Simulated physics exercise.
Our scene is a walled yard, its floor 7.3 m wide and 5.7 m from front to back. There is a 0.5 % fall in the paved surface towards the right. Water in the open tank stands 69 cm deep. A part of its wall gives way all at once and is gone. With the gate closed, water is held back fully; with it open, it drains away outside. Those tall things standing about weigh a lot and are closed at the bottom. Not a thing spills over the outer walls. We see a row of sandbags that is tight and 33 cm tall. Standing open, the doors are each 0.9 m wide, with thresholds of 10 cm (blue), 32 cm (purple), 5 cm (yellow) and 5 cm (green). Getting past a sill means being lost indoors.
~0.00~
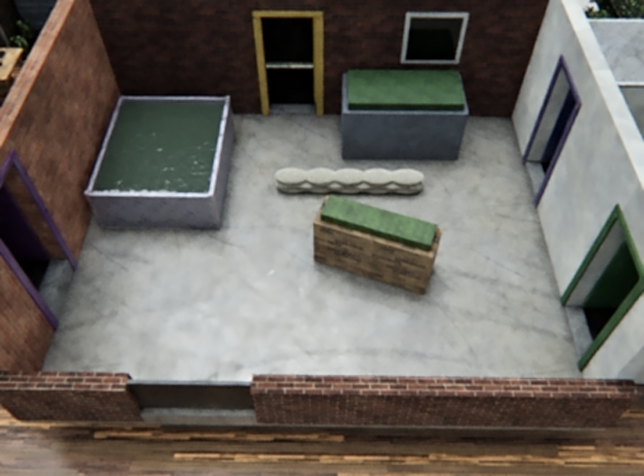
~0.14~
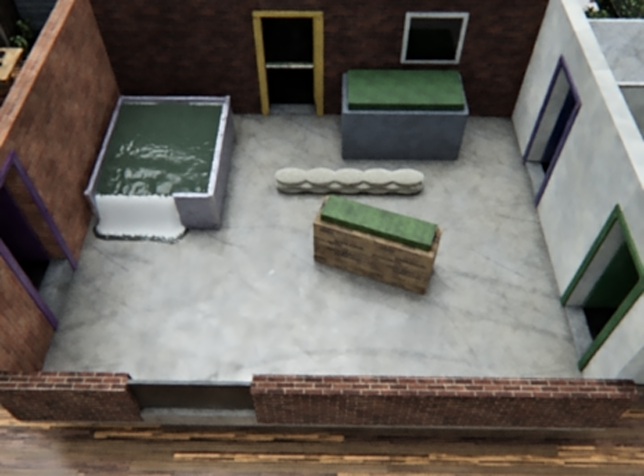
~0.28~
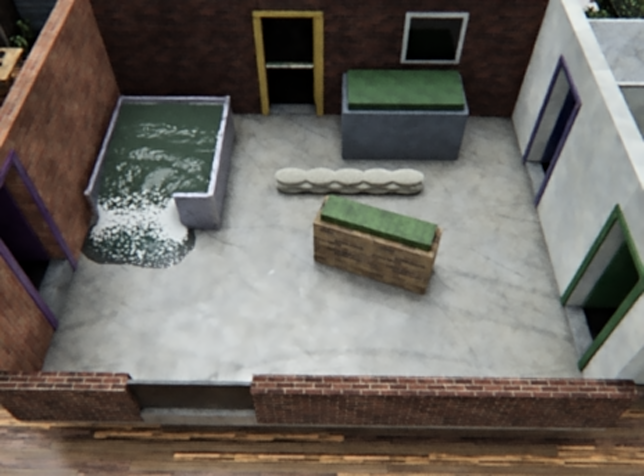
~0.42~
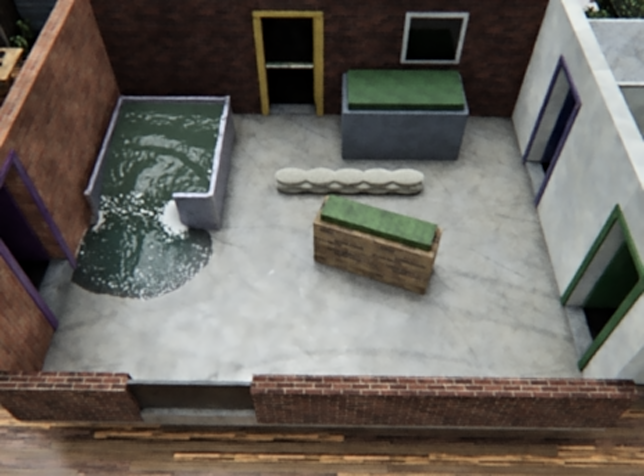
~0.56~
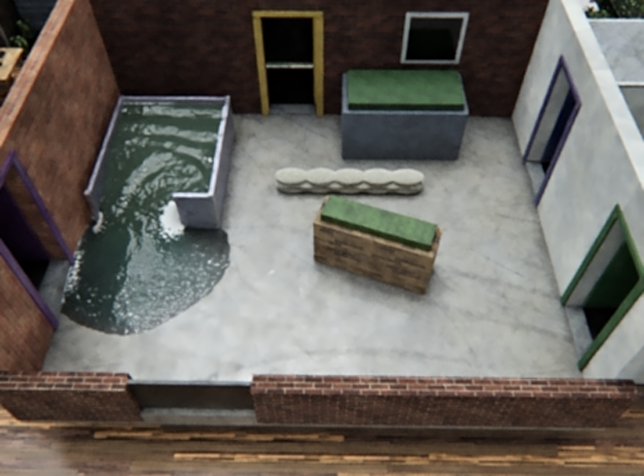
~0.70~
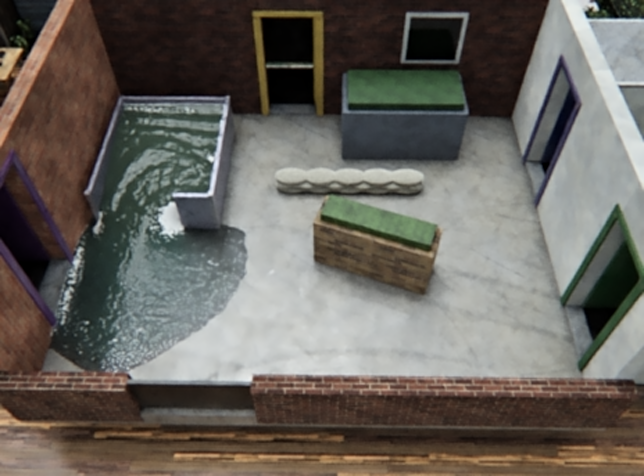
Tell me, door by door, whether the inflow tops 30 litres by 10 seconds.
Blue door: Under the set amount; purple door: Under the set amount; yellow door: Under the set amount; green door: Past the set amount.
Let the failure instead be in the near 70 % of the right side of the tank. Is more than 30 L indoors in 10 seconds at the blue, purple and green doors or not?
Then: Blue beyond it, purple short of it, green beyond it.
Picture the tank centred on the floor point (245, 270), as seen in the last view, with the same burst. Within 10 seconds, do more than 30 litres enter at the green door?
Green: Beyond limit.
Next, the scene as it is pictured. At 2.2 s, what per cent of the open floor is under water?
Covered: Roughly 25 per cent.
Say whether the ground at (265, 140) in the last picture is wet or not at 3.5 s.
Untouched.
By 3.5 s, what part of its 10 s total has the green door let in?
I'd say close to 0 percent.
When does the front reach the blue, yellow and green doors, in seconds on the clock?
Door times: Blue 4.5 s / yellow 7.5 s / green 3.6 s.
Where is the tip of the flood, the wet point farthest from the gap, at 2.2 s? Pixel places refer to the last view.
Around pixel (391, 400).
After 1.4 s water covers 20 % of the floor and is deepest (56 cm) near (52, 382); blue door not reached, purple door 26 cm at the sill, 0 L in, yellow door not reached, green door not reached.
After 2.2 s water covers 25 % of the floor and is deepest (48 cm) near (35, 394); blue door not reached, purple door 22 cm at the sill, 0 L in, yellow door not reached, green door not reached.
After 3.5 s water covers 45 % of the floor and is deepest (27 cm) near (62, 395); blue door not reached, purple door 22 cm at the sill, 0 L in, yellow door not reached, green door not reached.
After 6.0 s water covers 70 % of the floor and is deepest (24 cm) near (515, 402); blue door 3 cm at the sill, 0 L in, purple door 14 cm at the sill, 0 L in, yellow door not reached, green door 20 cm at the sill, 245 L in.
After 10.0 s water covers 95 % of the floor and is deepest (16 cm) near (505, 145); blue door 5 cm at the sill, 0 L in, purple door 7 cm at the sill, 0 L in, yellow door 4 cm at the sill, 0 L in, green door 14 cm at the sill, 480 L in.
